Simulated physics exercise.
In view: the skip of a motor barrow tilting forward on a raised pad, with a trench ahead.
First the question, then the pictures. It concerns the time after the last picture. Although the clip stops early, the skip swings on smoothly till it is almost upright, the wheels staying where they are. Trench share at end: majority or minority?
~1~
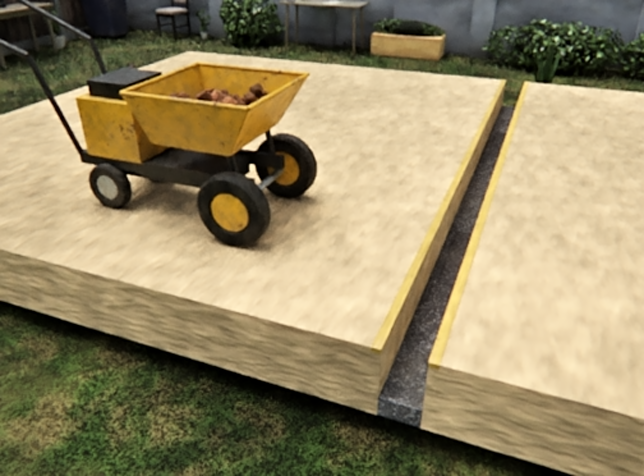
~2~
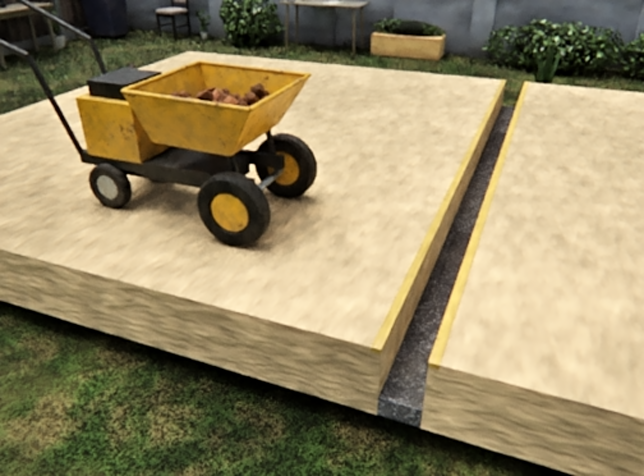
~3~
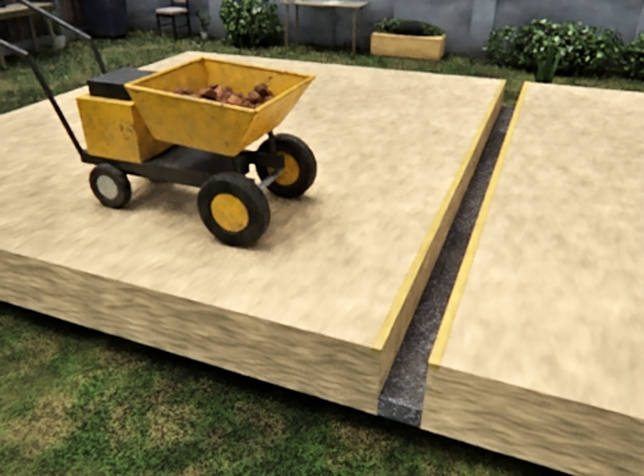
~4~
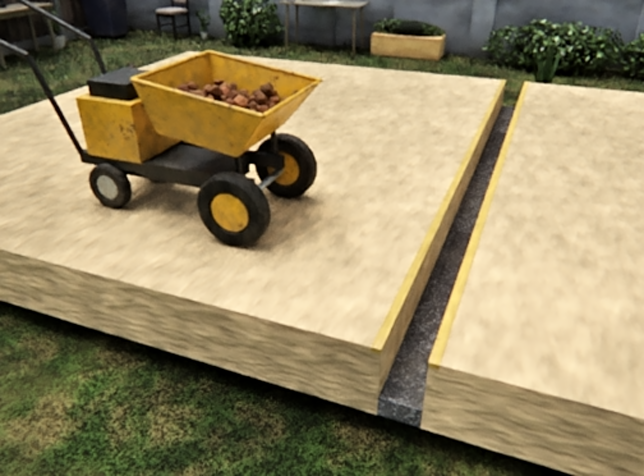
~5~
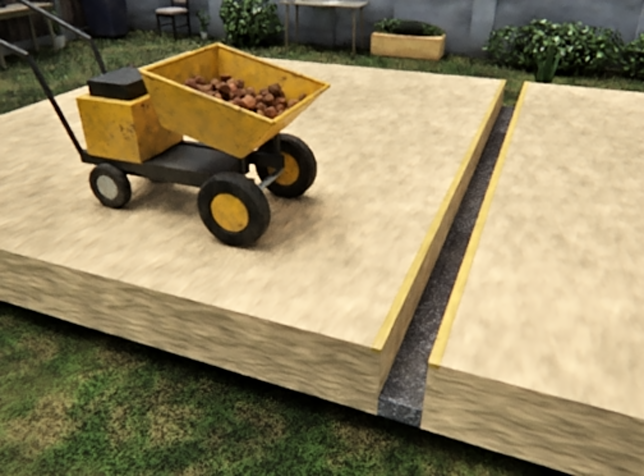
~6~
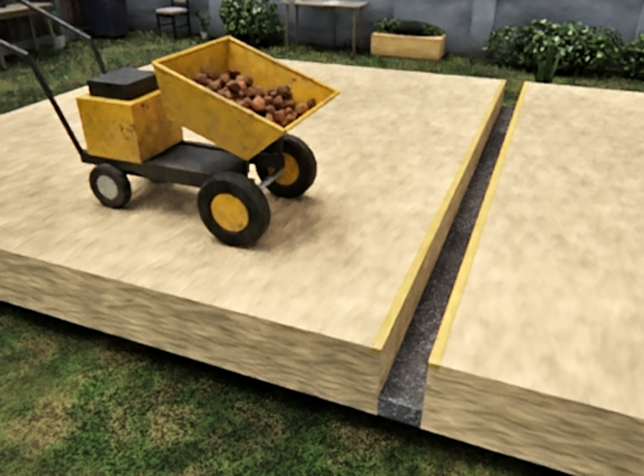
Never reaches half.
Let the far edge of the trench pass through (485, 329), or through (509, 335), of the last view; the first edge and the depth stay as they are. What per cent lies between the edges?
The first try gives 20 percent, then the second gives 20 percent.
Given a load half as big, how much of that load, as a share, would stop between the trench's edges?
Roughly 10 percent.
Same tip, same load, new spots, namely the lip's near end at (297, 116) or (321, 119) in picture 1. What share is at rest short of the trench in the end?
That comes to some 10 in a hundred for the first try and some 0 in a hundred for the second.
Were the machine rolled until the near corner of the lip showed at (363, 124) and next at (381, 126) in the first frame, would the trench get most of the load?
Case one - a minority; case two - a minority.
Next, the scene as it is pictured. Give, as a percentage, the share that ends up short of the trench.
80 %.
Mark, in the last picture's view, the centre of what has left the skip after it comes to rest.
Roughly pixel (388, 239).
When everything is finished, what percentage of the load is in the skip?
It comes to about 0 percent.
Soon, skip tipped steeply; all in the skip.
A while on, skip tipped right over; nearly all in the skip; a small part short of the trench; a stray few falling.
Towards the end, skip tipped right over; about a third in the skip; about half short of the trench; a small part in or heaped over the trench.
Finally, skip tipped right over; most short of the trench; about a quarter in or heaped over the trench; none beyond it.
